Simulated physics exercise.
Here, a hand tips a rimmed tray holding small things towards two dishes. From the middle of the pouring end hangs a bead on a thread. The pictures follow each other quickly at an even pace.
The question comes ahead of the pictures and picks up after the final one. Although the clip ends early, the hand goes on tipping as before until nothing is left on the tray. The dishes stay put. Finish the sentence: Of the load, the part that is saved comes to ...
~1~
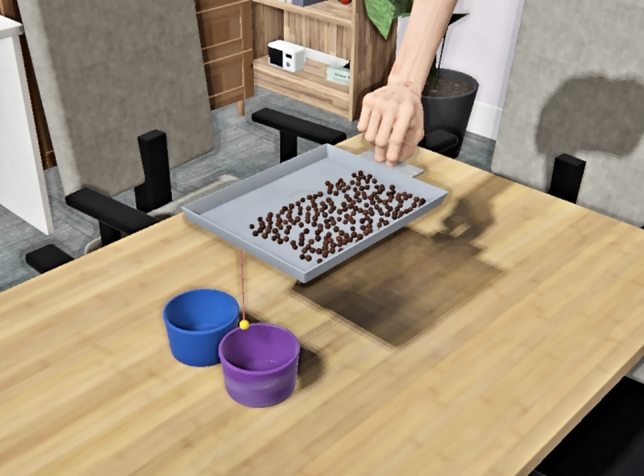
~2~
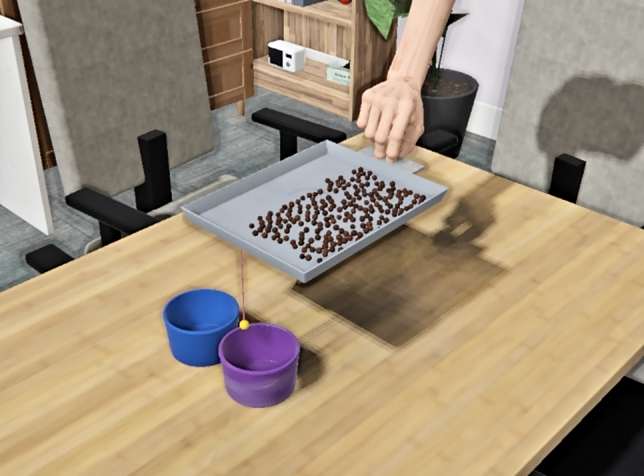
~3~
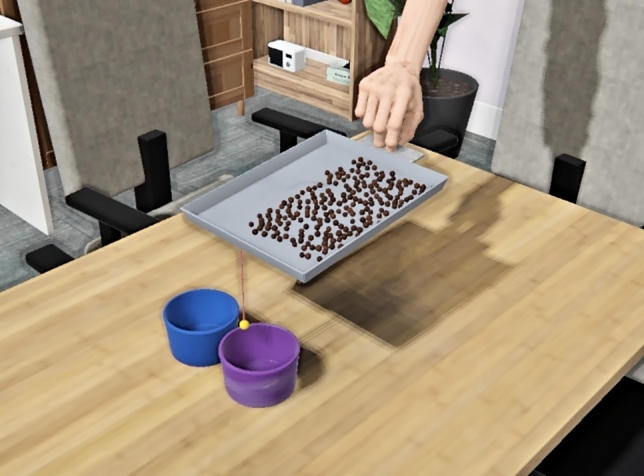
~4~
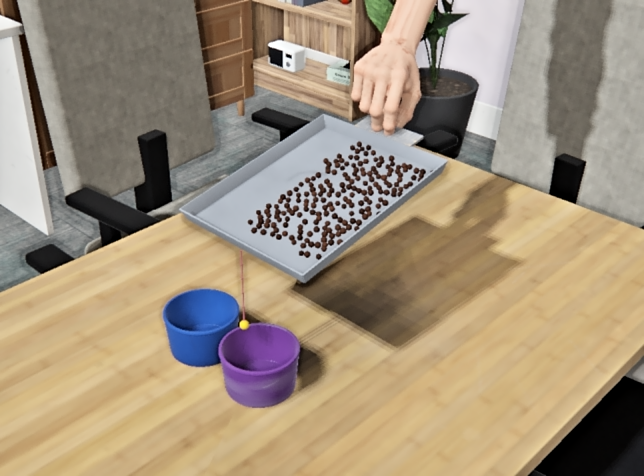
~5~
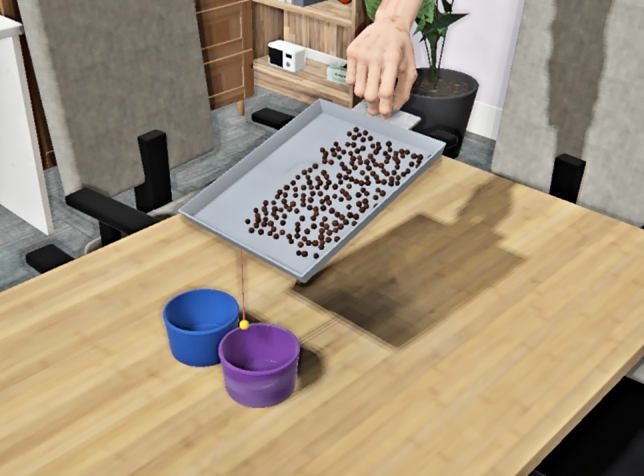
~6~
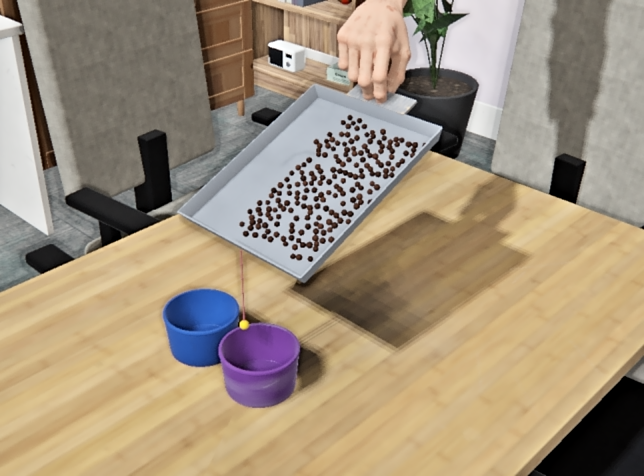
Less than half of it.
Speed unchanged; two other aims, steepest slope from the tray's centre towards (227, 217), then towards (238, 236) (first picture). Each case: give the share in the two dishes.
I'd say roughly 70 percent with the first slope, 50 percent with the other.
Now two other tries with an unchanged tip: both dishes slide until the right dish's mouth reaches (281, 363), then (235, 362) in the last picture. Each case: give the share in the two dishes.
Trial 1 about 40 %, trial 2 about 70 %.
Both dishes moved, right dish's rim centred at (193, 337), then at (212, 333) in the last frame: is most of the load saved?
In the first position shy of half, in the second shy of half.
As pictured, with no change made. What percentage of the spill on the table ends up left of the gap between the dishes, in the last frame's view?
Estimate: About 80 percent.
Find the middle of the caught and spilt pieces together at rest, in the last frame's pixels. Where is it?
Near (200, 418).
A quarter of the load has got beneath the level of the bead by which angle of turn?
Approx. 75° from level.
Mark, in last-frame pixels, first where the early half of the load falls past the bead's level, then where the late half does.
I'd put it at roughly (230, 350), and after that at roughly (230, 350).
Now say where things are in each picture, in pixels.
The first picture shows corners of the pouring end at (188, 207) and (305, 269), level; middle of the load at (340, 212), allspice berries; left dish at (174, 341); right dish at (231, 381); bead on its thread at (244, 325).
The second picture shows corners of the pouring end at (188, 207) and (304, 269), level; middle of the load at (340, 210).
The third picture shows corners of the pouring end at (187, 208) and (304, 269), tipped barely, level across its low end; middle of the load at (339, 204).
The fourth picture shows corners of the pouring end at (186, 208) and (302, 270), tipped a little, level across its low end; middle of the load at (338, 195).
The fifth picture shows corners of the pouring end at (185, 209) and (301, 271), tipped clearly, level across its low end; middle of the load at (335, 187).
The sixth picture shows corners of the pouring end at (184, 210) and (300, 272), tipped clearly, level across its low end; middle of the load at (329, 182), all on the move; left dish at (174, 341); right dish at (231, 381).
Soon after the last picture, tray tipped steeply; about two thirds on the tray; a stray few outside both; about a third in the air.
A little later, tray tipped past a quarter turn; a stray few on the tray; a small part in the right dish; a small part in the left dish; about half outside both; about a quarter in the air.
Later still, tray tipped past a quarter turn; about a quarter in the right dish; a small part in the left dish; most outside both.
At rest, tray tipped past a quarter turn; about a quarter in the right dish; a small part in the left dish; most outside both.
